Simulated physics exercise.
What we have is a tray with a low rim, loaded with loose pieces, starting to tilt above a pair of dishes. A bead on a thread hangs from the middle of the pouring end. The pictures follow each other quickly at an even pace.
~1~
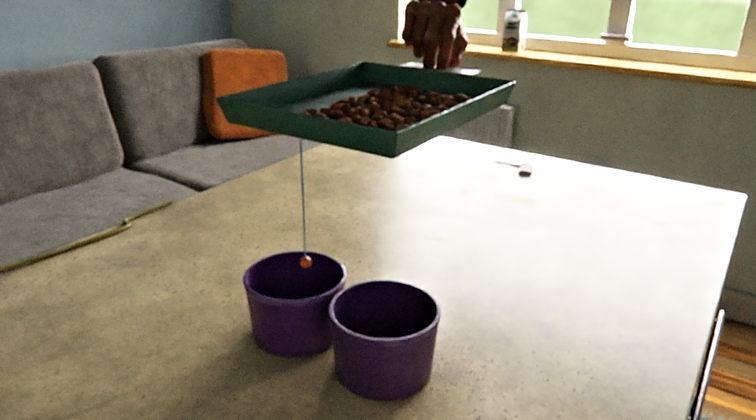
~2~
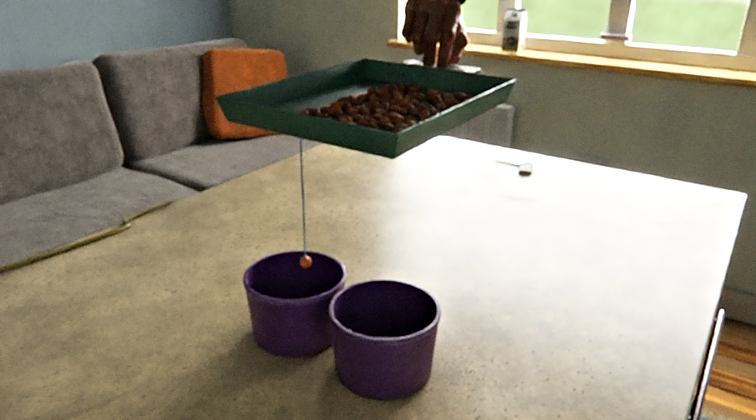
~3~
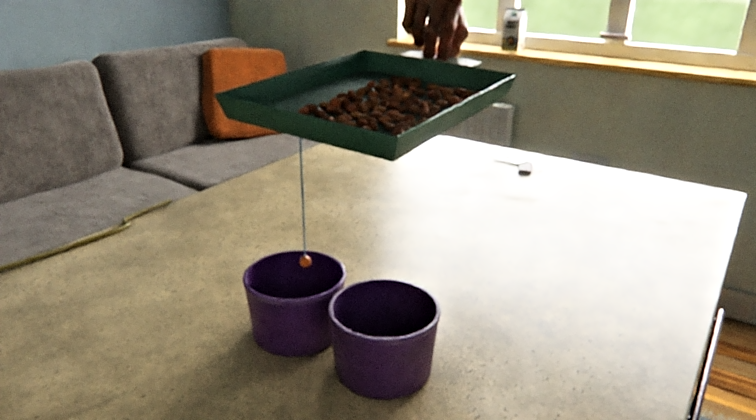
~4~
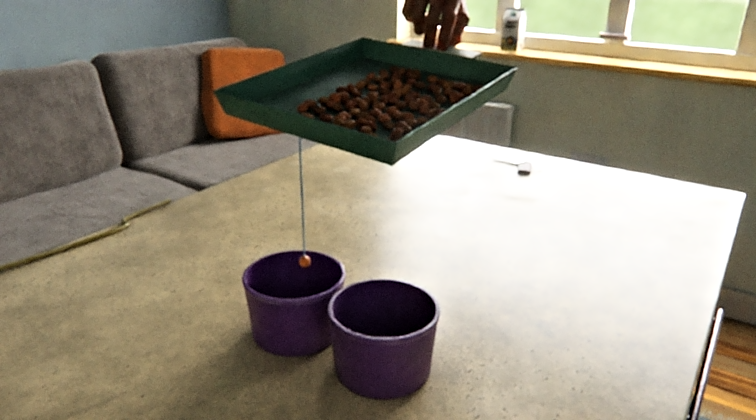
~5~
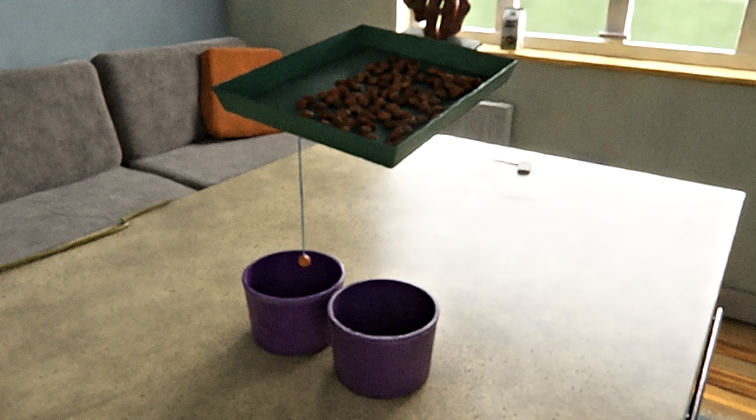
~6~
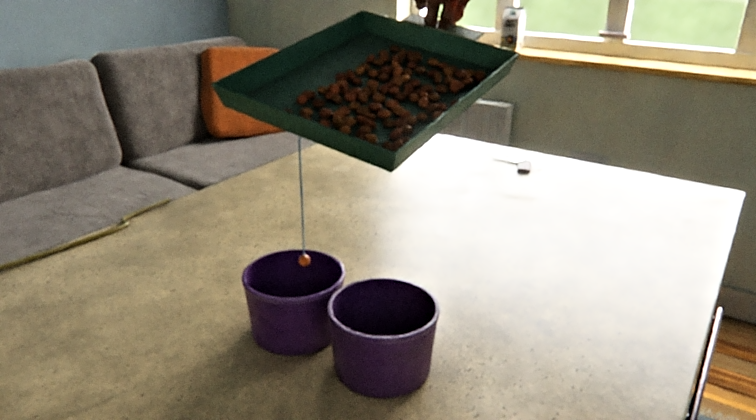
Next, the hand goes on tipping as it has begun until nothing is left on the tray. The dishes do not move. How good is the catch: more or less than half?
They take over half between them.
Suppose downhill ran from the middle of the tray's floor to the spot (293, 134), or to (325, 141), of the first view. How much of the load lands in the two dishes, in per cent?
The first gives 10 %, the second 30 %.
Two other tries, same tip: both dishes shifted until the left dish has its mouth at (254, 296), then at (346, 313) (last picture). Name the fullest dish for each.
In turn: The right dish; the left one.
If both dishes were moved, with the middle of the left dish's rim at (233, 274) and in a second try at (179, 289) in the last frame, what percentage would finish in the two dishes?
In turn 20 and 0 in a hundred.
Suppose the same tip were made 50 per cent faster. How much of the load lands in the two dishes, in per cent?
Roughly 100 in a hundred.
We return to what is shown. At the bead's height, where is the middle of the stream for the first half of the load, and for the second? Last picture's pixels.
Around (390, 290) and then (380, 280).
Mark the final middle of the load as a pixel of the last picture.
Roughly at (382, 351).
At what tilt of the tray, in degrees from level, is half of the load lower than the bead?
At some 95 degrees.
Soon, tray tipped steeply; all on the tray.
A while on, tray tipped right over; a small part on the tray; most in the right dish; a stray few outside both; a small part in the air.
Towards the end, tray tipped past a quarter turn; nearly all in the right dish; a stray few outside both.
Finally, tray tipped past a quarter turn; nearly all in the right dish; none in the left dish; a stray few outside both.
